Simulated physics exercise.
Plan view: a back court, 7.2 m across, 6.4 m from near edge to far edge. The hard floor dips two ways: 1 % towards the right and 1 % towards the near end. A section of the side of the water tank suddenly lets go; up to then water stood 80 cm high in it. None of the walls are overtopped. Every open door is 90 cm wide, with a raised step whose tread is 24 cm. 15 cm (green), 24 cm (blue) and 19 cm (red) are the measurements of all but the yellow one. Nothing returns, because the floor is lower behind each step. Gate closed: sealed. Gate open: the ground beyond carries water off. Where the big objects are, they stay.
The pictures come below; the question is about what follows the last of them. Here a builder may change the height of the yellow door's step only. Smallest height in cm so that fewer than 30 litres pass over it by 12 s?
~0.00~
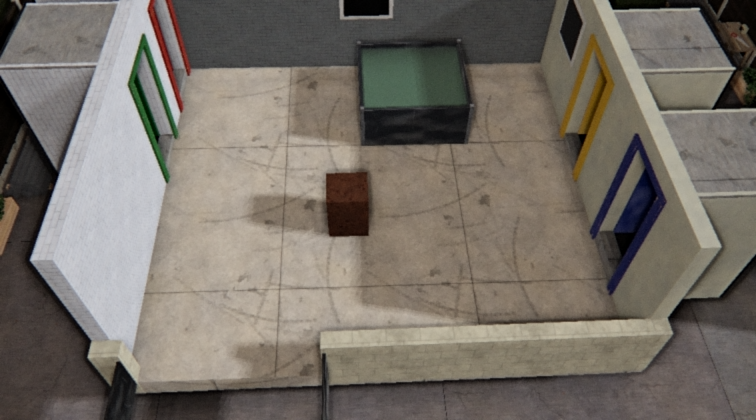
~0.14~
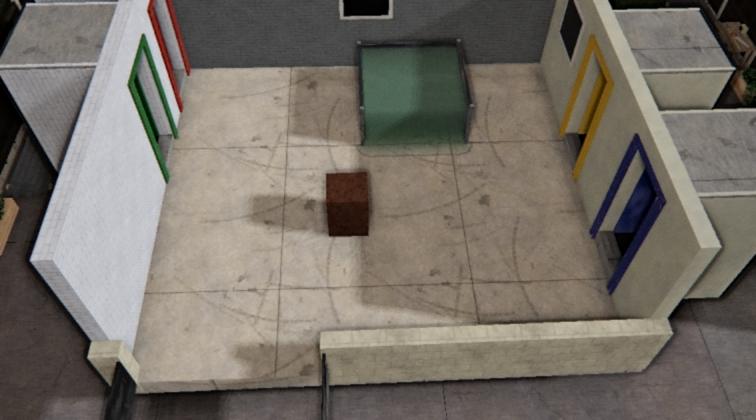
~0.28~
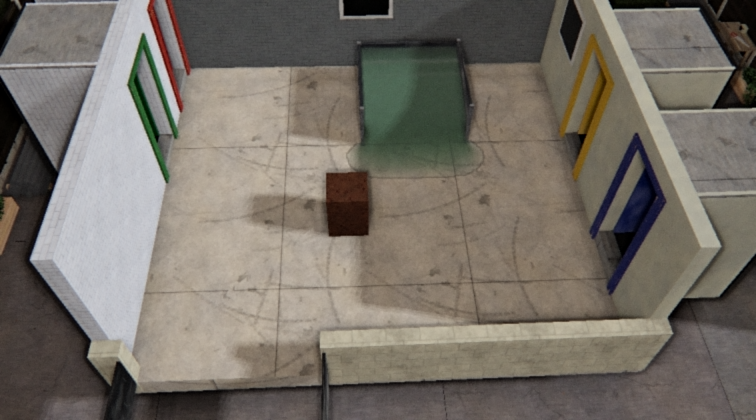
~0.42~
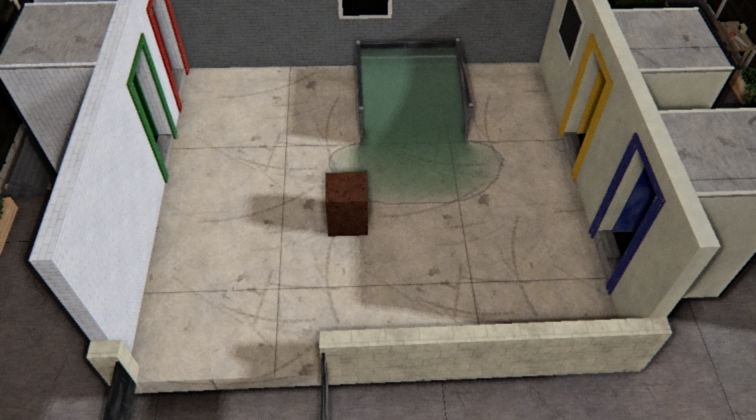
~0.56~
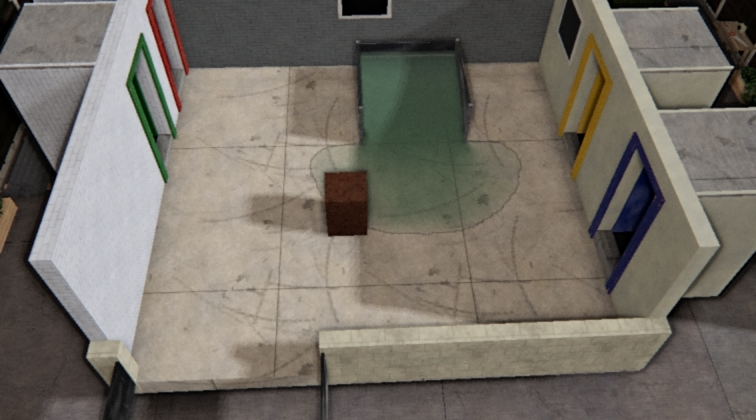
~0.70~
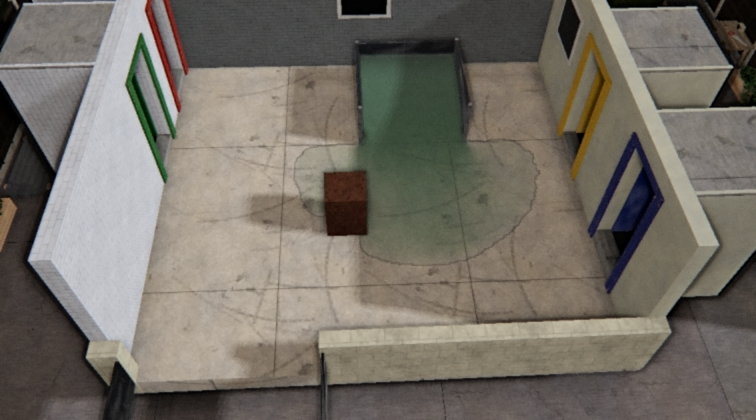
I would say 5.5 cm.
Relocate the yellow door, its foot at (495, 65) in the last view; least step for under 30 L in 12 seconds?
Roughly 8.5 cm, give or take.
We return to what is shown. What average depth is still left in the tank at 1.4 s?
Average depth: Approx. 32 cm.
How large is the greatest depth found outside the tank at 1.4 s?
37 cm.
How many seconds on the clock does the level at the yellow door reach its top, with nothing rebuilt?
Roughly 10.5 s.
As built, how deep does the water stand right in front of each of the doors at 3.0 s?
At the green door the depth is 4 cm, at blue 21 cm, at yellow 1 cm and at red 0 cm.
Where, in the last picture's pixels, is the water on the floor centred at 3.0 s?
The water is centred around (428, 244) in the last picture's pixels.
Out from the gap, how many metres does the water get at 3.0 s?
6.0 metres.
After 1.4 s water covers 40 % of the floor, deepest (37 cm) near (408, 355); 2 cm at the yellow door, 0 litres in over its 14 cm step.
After 3.0 s water covers 60 % of the floor, deepest (38 cm) near (615, 347); 1 cm at the yellow door, 0 litres in over its 14 cm step.
After 12.0 s water covers 95 % of the floor, deepest (12 cm) near (582, 236); 9 cm at the yellow door, 0 litres in over its 14 cm step.
At the yellow door as built, the water arrived by 1.4 s and peaked near 11 cm at 10.4 s.
With a step of 5 cm, 41 litres would have come in within the 12 s; with 6.5 cm, 19 litres. So under 30 litres takes about 5.5 cm.
